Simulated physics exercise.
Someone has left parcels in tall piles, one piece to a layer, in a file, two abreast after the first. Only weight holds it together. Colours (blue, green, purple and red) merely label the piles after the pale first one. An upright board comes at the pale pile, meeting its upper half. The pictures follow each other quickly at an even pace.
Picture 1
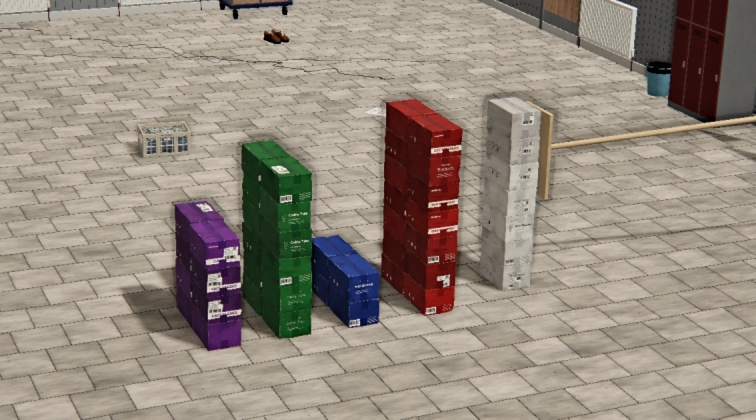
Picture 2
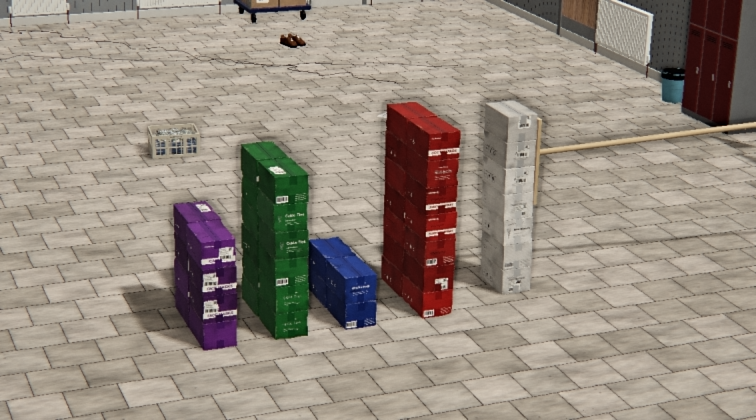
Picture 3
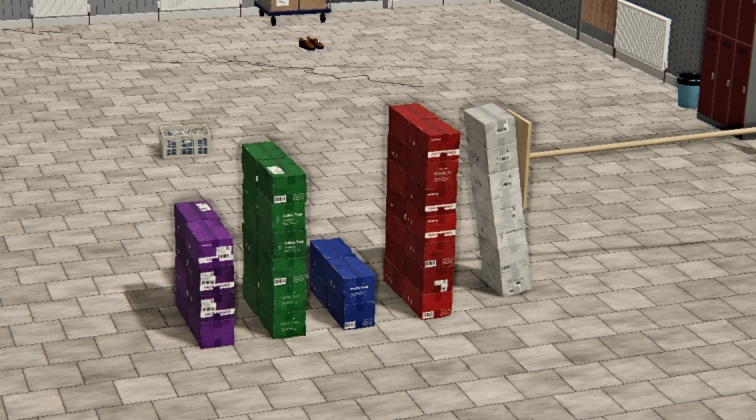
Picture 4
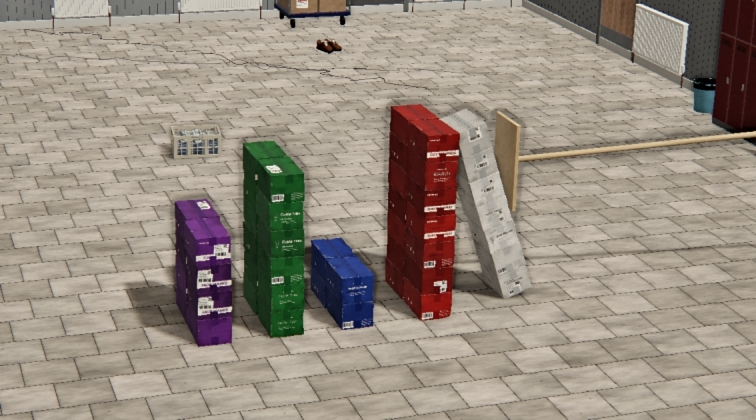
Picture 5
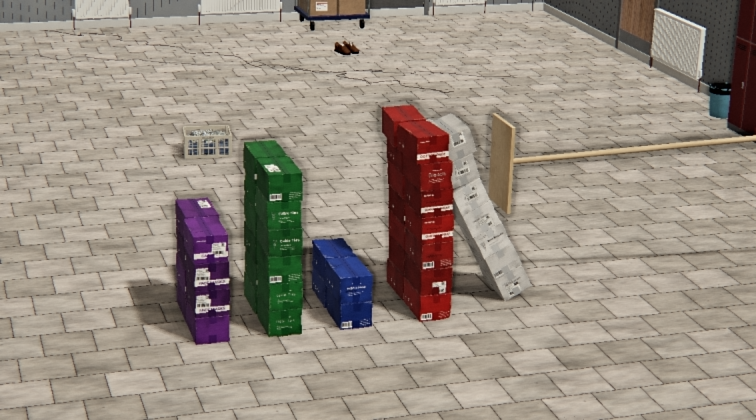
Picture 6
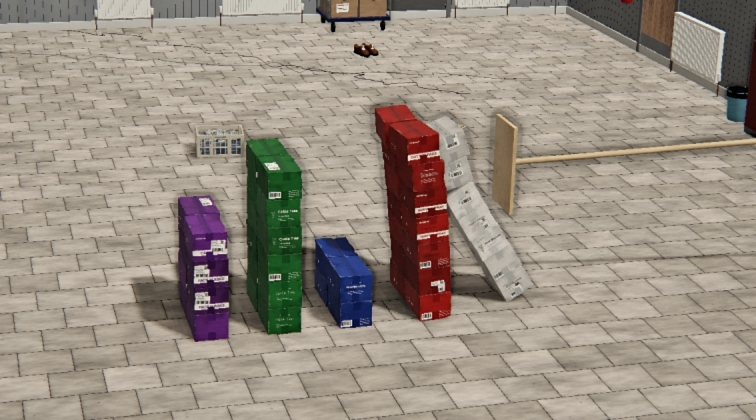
A board pushes the pale pile left against the red pile, whose top shifts left.
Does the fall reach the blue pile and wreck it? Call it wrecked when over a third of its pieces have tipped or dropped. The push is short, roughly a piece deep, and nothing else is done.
In the end the blue column mostly stays up.
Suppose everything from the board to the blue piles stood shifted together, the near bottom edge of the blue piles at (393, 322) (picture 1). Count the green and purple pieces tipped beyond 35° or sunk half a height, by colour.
Green 6, purple 4.
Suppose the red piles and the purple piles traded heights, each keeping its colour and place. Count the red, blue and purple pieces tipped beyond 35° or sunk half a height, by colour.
By colour: Red 0, blue 0, purple 0.
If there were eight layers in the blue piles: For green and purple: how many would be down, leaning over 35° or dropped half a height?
Green 10, purple 8.
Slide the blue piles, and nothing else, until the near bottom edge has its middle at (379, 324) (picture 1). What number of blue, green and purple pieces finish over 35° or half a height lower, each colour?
Blue 0, green 10, purple 7.
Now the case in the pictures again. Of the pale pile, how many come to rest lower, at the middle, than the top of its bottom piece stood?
3 pale pieces.
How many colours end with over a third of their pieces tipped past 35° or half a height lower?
3 of them.
Soon, 7 of the pale pile down; none of the 4 blue parcels down (0 of 38 in all colours); top blue parcel unmoved; top red parcel tipped clearly.
A while on, 7 of the pale pile down; none of the 4 blue parcels down (13 of 38 in all colours); top blue parcel unmoved; top red parcel tipped clearly, about its own height lower.
Towards the end, 7 of the pale pile down; none of the 4 blue parcels down (23 of 38 in all colours); top blue parcel displaced a little; top green parcel upside down.
Then, 7 of the pale pile down; none of the 4 blue parcels down (30 of 38 in all colours); top blue parcel displaced a little; top purple parcel upside down.
Finally, 7 of the pale pile down; none of the 4 blue parcels down (30 of 38 in all colours); top blue parcel displaced a little; top purple parcel upside down. Seen by the last camera, middles, top blue parcel near (347, 279), top purple parcel near (11, 335).
